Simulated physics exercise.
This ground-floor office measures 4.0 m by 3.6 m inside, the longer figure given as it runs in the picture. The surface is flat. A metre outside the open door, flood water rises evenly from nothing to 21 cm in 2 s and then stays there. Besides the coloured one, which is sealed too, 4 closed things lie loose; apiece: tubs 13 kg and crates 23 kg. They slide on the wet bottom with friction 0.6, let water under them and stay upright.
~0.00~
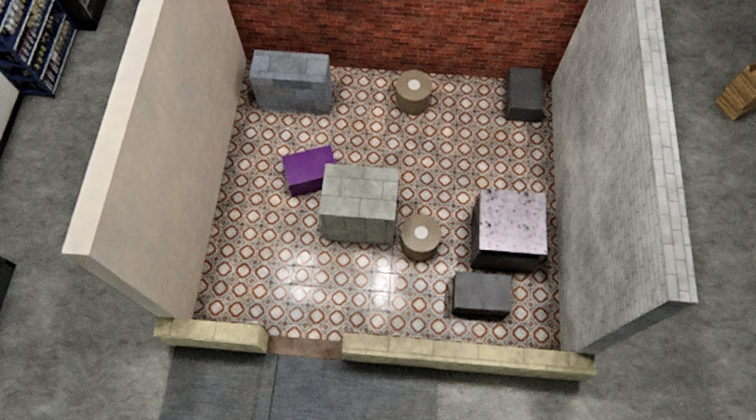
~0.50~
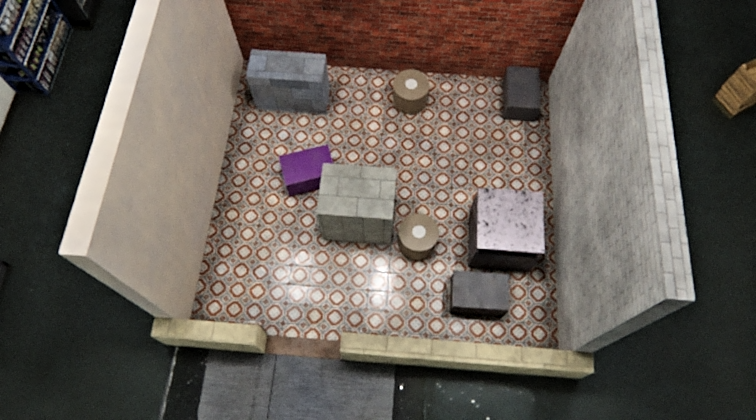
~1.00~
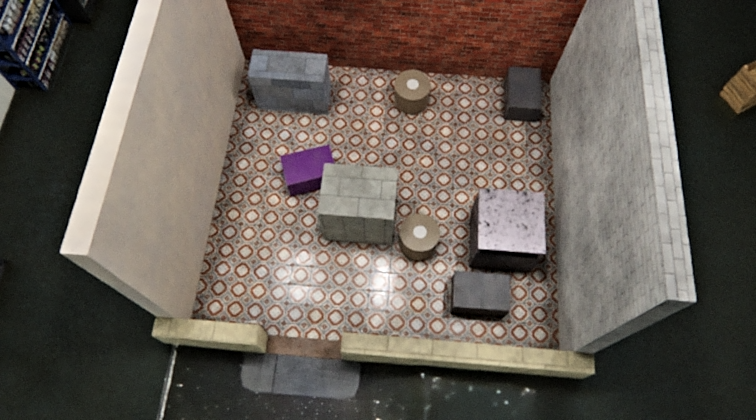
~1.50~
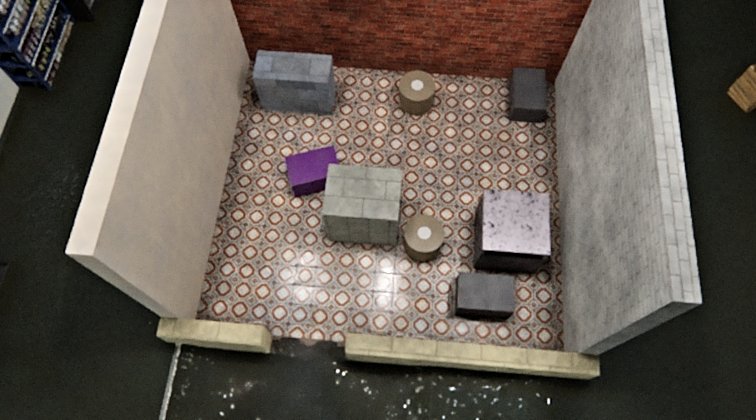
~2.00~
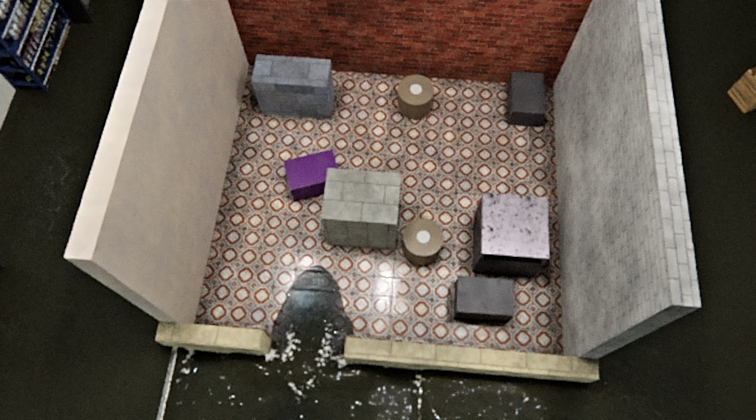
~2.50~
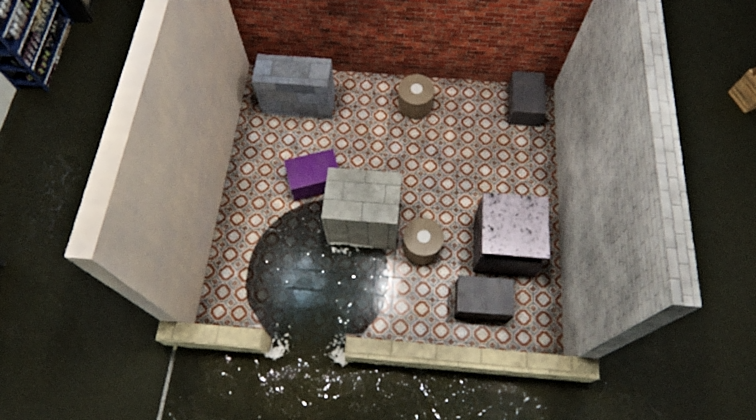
A roofless room with a patterned tile floor and a red brick back wall is seen from high above, the view shifting only slightly. A bright purple box sits left of a pale stone block, among two round tan tubs, dark boxes, a blue-grey block and a speckled one, all unmoving. Dark water covers the grey ground outside, then enters the front doorway and spreads in a rounded, white-flecked pool to the stone block.
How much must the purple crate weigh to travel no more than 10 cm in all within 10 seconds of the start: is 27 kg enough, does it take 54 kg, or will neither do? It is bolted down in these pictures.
For it, the lower weight is enough.
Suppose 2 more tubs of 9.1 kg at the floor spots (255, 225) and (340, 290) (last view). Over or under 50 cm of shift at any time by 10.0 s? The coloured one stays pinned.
In turn: More, over.
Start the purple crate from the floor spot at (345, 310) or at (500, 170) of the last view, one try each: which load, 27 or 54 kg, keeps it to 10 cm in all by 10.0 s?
In turn: It takes the larger; the smaller is enough.
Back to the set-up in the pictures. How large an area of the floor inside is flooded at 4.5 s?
Some 7.0 m2.
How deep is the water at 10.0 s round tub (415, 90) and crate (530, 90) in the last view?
About 7 and 9 cm.
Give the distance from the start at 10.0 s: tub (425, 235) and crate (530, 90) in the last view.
In that order: 5 cm, 0 cm.
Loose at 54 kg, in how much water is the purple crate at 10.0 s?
Roughly 7 cm.
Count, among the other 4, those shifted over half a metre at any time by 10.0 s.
That makes 0.
After 3.5 s the purple crate would be 1 cm from its start with 27 kg and 0 cm from its start with 54 kg; 5 cm of water round it then.
After 4.5 s the purple crate would be 1 cm from its start with 27 kg and 0 cm from its start with 54 kg; 4 cm of water round it then.
After 7.0 s the purple crate would be 1 cm from its start with 27 kg and 0 cm from its start with 54 kg; 5 cm of water round it then.
After 10.0 s the purple crate would be 1 cm from its start with 27 kg and 0 cm from its start with 54 kg; 7 cm of water round it then.
